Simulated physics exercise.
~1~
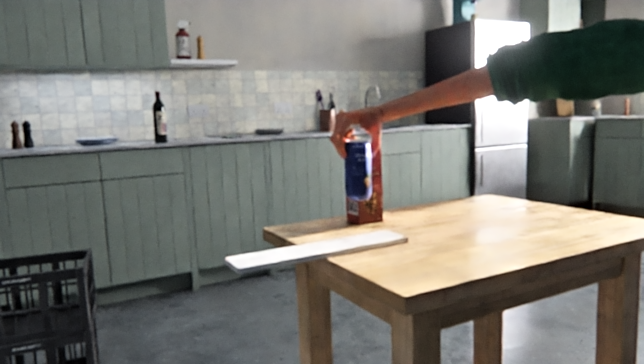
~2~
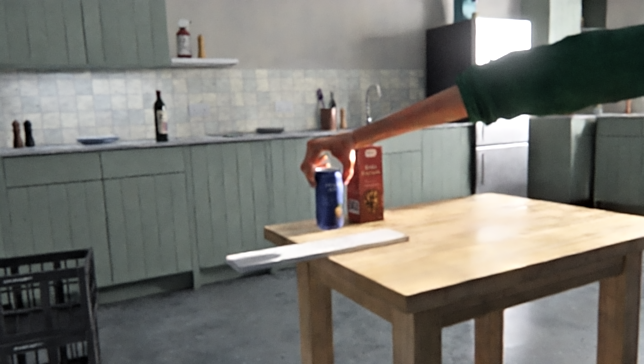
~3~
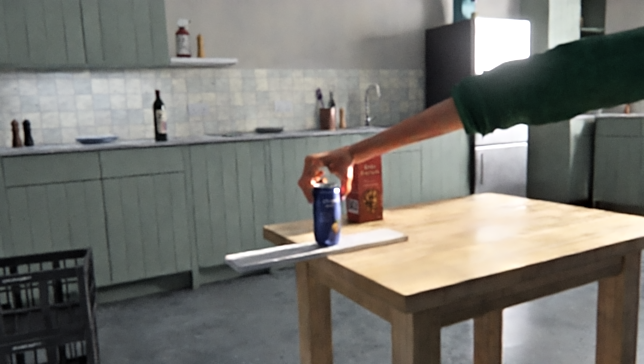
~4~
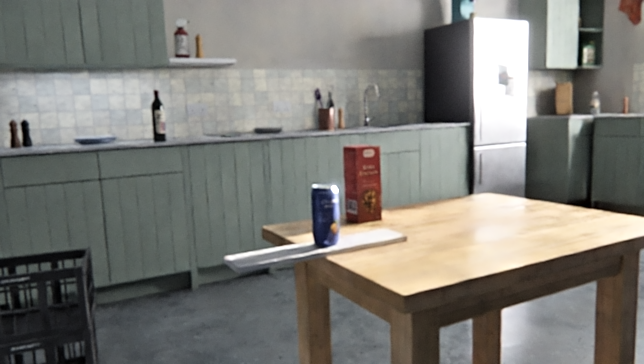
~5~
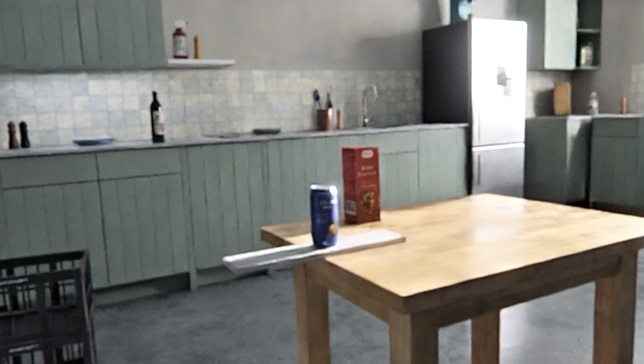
In the video, a hand moves a blue can from beside a red carton on a wooden table onto a white board jutting past the table's edge, then lets go and withdraws. The can stays upright and the board remains balanced.
